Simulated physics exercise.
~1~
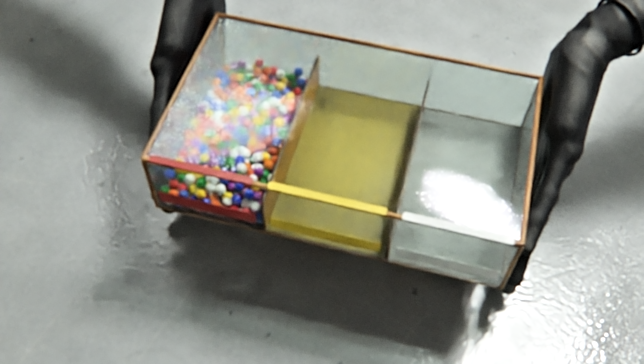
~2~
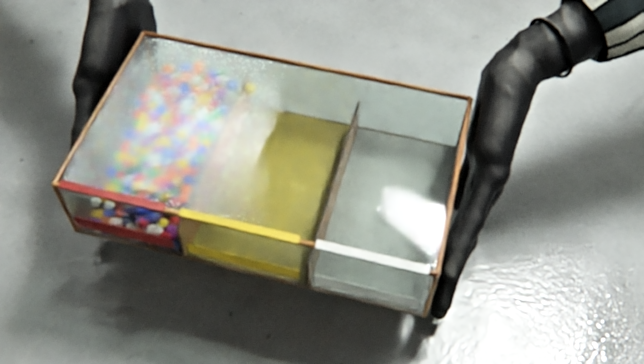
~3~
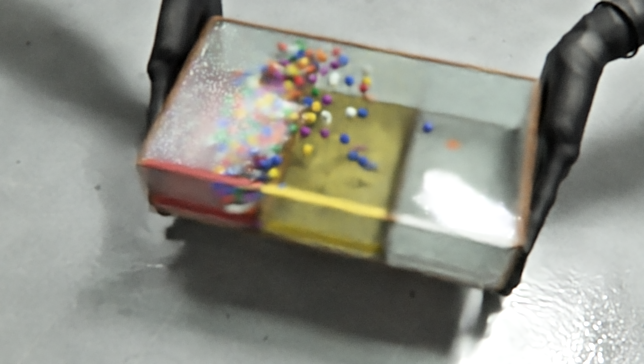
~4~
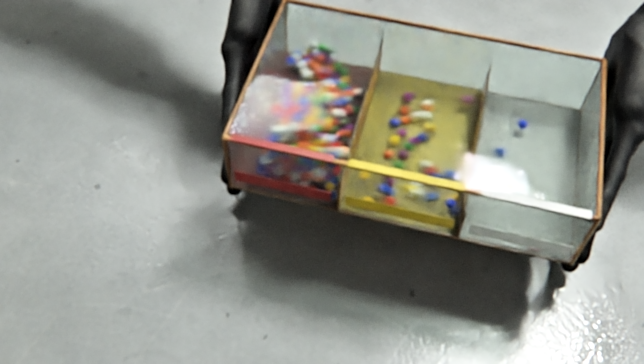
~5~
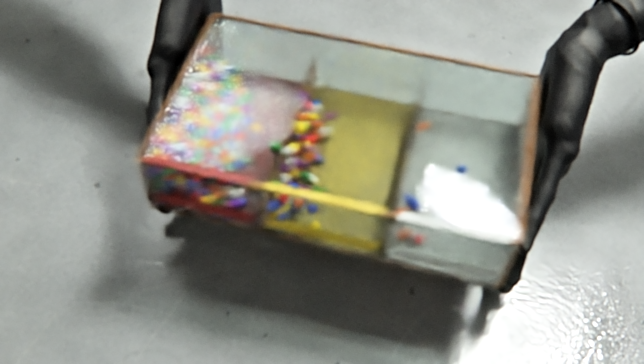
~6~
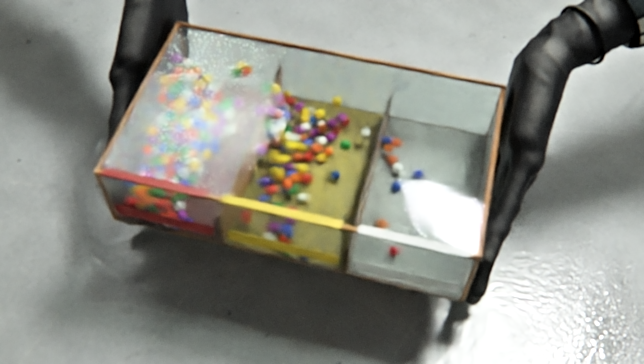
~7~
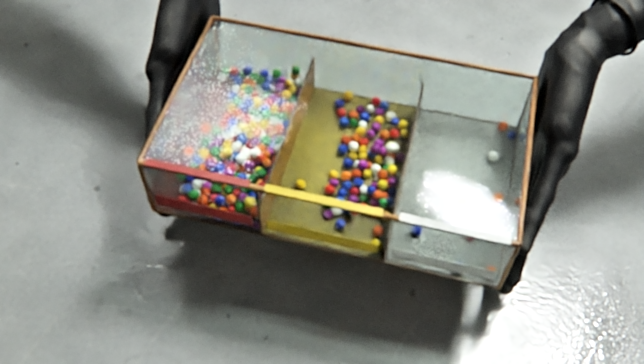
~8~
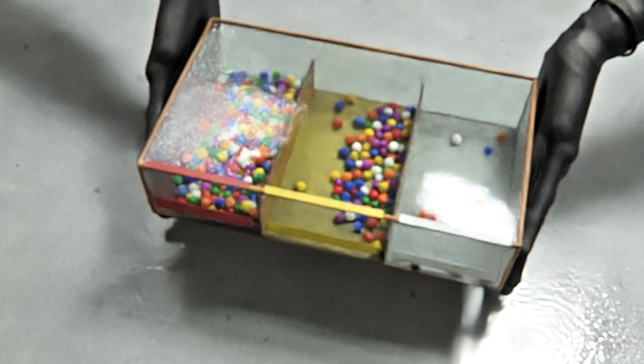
Colorful beads scattered inside a clear, three-part box as two black hands shook it from side to side. Many hopped from the red section into the yellow one, and a few reached the white section, but most ended up in the red.
